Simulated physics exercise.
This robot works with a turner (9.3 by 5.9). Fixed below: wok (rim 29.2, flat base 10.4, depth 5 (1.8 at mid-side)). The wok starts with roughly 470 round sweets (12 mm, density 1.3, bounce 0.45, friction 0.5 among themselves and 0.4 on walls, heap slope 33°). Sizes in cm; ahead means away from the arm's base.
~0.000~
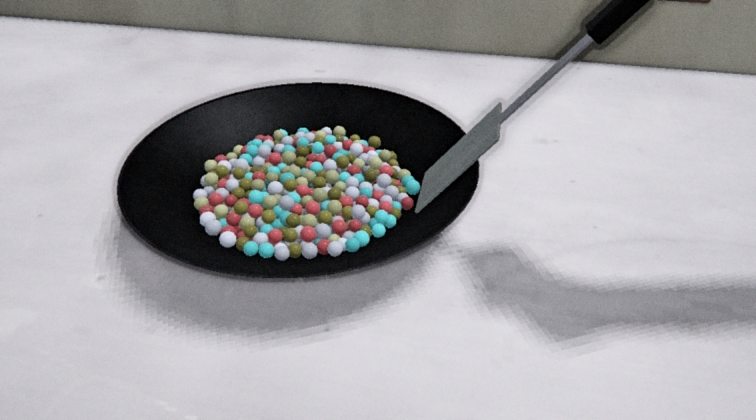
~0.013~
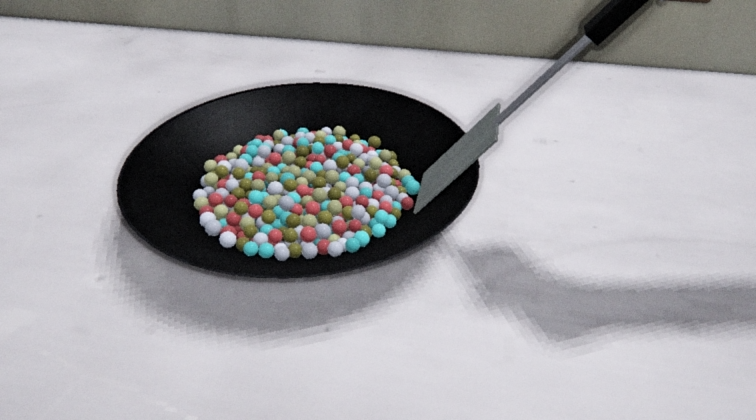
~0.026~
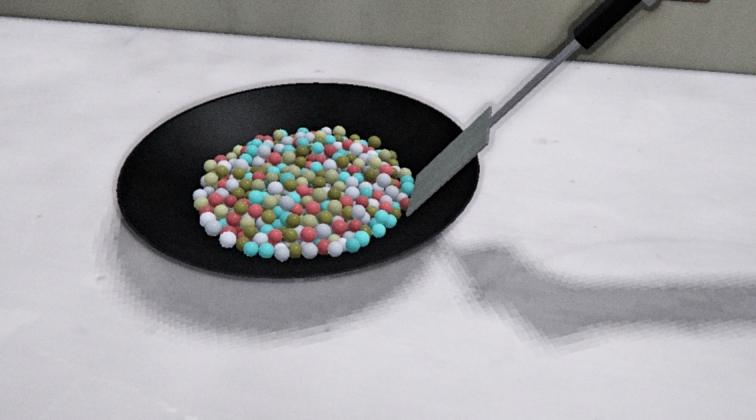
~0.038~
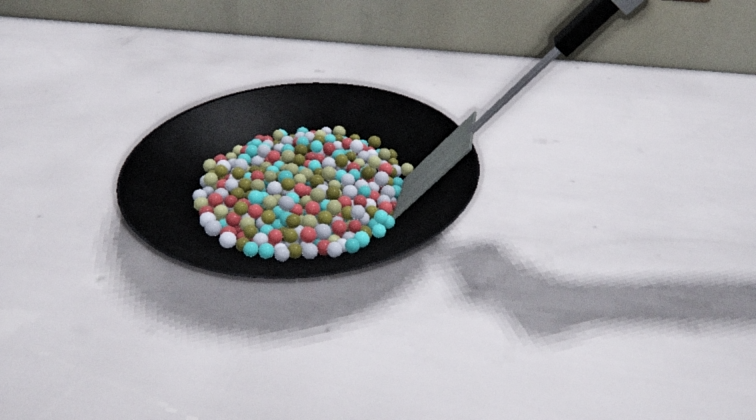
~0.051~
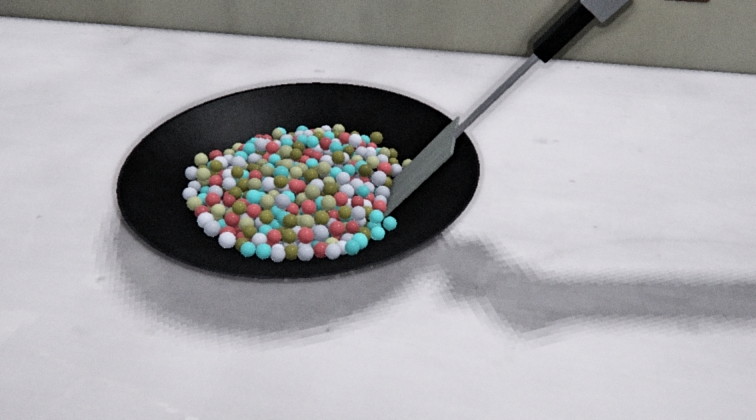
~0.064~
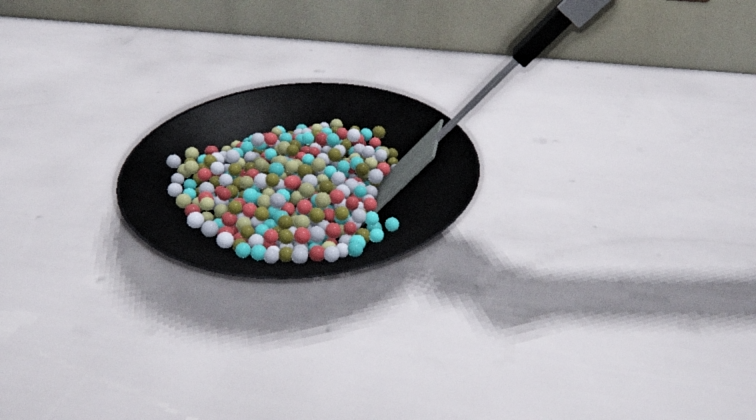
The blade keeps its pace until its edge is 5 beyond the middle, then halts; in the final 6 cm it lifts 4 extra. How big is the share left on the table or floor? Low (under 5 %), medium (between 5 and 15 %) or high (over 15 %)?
Share on the table or floor: Medium (between 5 and 15 %).
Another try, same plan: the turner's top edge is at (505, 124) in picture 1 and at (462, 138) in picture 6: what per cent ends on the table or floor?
About 0 per cent.
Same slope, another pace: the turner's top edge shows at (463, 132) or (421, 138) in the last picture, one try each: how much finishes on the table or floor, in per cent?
Some 0 and 15 per cent.
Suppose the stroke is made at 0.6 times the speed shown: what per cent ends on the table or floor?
Some 0 per cent.
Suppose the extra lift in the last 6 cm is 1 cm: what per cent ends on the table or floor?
About 5 per cent.
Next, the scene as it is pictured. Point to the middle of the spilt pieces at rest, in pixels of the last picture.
Around (63, 172).
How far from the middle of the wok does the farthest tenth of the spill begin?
About 50 cm.
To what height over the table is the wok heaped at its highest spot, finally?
About 6.0 cm.
By 0.10 s, sloping 53°, highest piece 6 above the table; 467 in the wok.
By 0.13 s, sloping 53°, highest piece 8 above the table; 464 in the wok, 3 on the blade or in flight.
By 0.35 s, sloping 53°, highest piece 7 above the table; 432 in the wok, 24 on the table or floor, 11 on the blade or in flight.
By 1.40 s, sloping 53°, highest piece 5 above the table; 432 in the wok, 35 on the table or floor.
Final count, 432 in the wok, 35 on the table or floor. That is 7 % on the table or floor.
